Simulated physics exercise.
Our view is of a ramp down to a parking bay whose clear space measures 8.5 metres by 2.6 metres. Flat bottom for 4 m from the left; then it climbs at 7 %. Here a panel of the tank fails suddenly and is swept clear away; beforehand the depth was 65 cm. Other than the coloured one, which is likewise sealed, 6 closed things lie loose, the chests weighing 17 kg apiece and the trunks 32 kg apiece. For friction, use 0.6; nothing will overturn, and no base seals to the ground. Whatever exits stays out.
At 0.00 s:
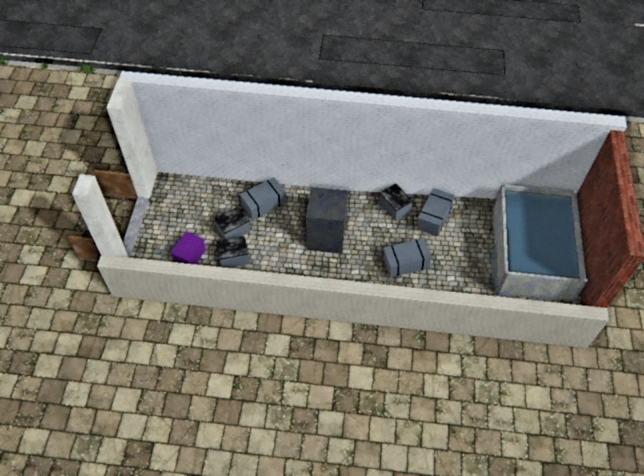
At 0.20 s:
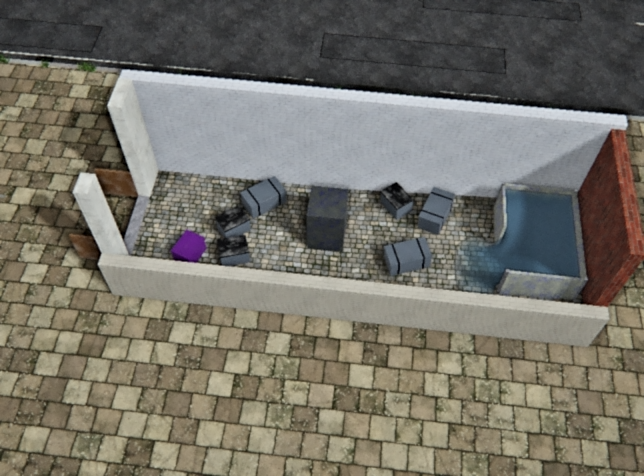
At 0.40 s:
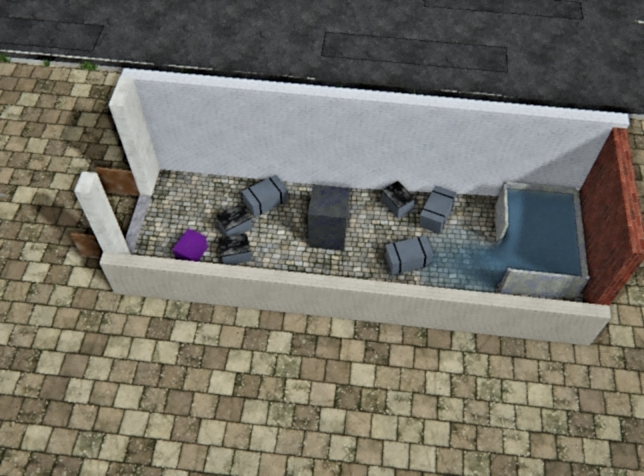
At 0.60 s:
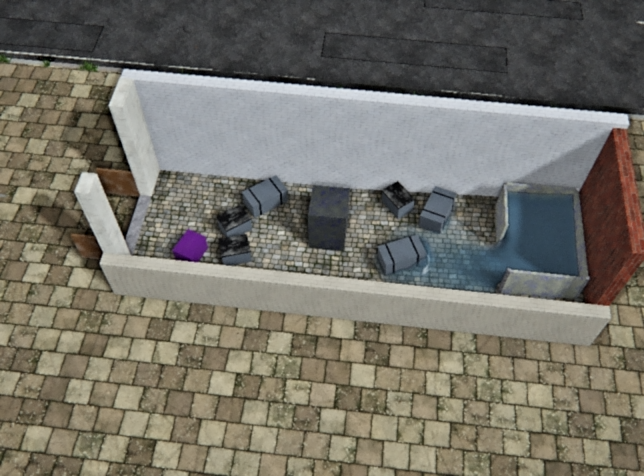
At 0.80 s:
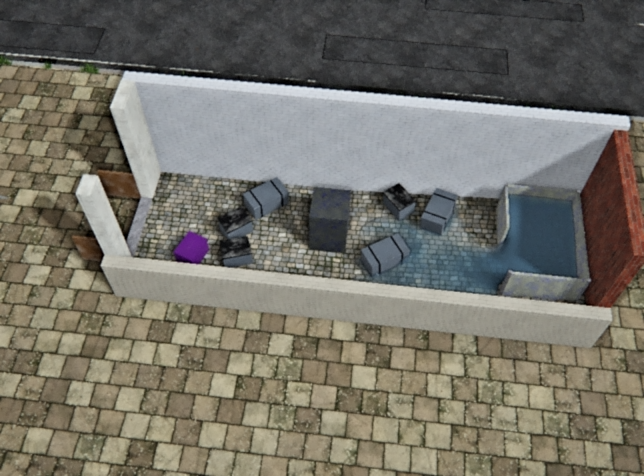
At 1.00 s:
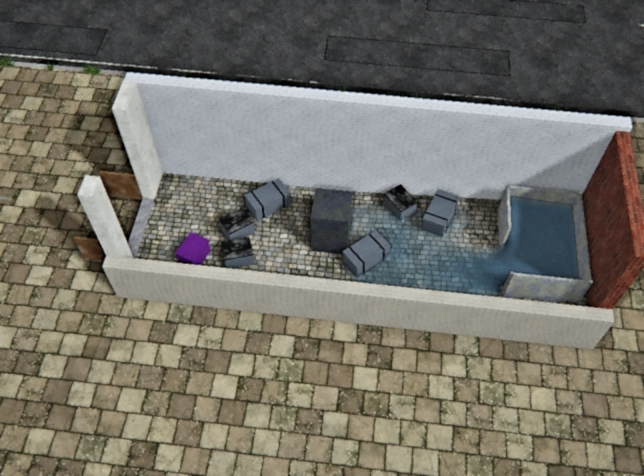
Water spreads leftward from a pale tank at the right end of a narrow, walled, cobbled bay, seen from high above beside tan paving and a dark road. Grey barrels and boxes lie around a taller dark block at the centre, with a purple chest at left and a red brick wall at right. The tank's left side opens, the blue sheet widens, and the nearest grey barrel slides left, turning slightly, while the other objects stay put.
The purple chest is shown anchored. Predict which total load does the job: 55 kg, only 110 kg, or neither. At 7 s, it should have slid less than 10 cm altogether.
Heavier only.
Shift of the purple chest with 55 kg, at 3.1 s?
Shift: Roughly 60 cm.
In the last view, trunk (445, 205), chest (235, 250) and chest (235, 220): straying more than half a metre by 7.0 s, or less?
Taking them in order, the first is within the mark, the second beyond the mark and the third beyond the mark.
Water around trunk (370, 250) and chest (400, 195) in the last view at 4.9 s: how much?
Some 10 cm at the first, some 4 cm at the second.
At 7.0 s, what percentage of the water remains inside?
Still held: Near 78 %.
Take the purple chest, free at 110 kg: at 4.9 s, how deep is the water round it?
11 cm, roughly.
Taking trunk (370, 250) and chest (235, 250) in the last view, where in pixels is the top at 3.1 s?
First near (240, 251), second near (194, 191).
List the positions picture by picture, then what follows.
The first frame shows the purple chest at (187, 246) rests on the ground; water covers 2.5 m2; 0 of 7 have shifted.
The second frame shows the purple chest at (188, 244) rests on the ground; water covers 3.3 m2; 0 of 7 have shifted.
The third frame shows the purple chest at (189, 243), on the bottom; water covers 4.6 m2; 0 of 7 have shifted.
The fourth frame shows the purple chest at (189, 243) rests on the ground; water covers 5.6 m2; 1 of 7 have shifted.
The fifth frame shows the purple chest at (190, 245) rests on the ground; 6.8 m2 under water; 1 of 7 have shifted.
The sixth frame shows the purple chest at (192, 246), on the bottom; 8.1 m2 under water; 1 of 7 have shifted.
After 1.4 s the purple chest would be 0 cm from its start with 55 kg and 0 cm from its start with 110 kg; 0 cm of water round it then.
After 3.1 s the purple chest would be 67 cm from its start with 55 kg and 1 cm from its start with 110 kg; 14 cm of water round it then.
After 4.9 s the purple chest would be 146 cm from its start with 55 kg and 4 cm from its start with 110 kg; 11 cm of water round it then.
After 7.0 s the purple chest would be 148 cm from its start with 55 kg and 4 cm from its start with 110 kg; 12 cm of water round it then.
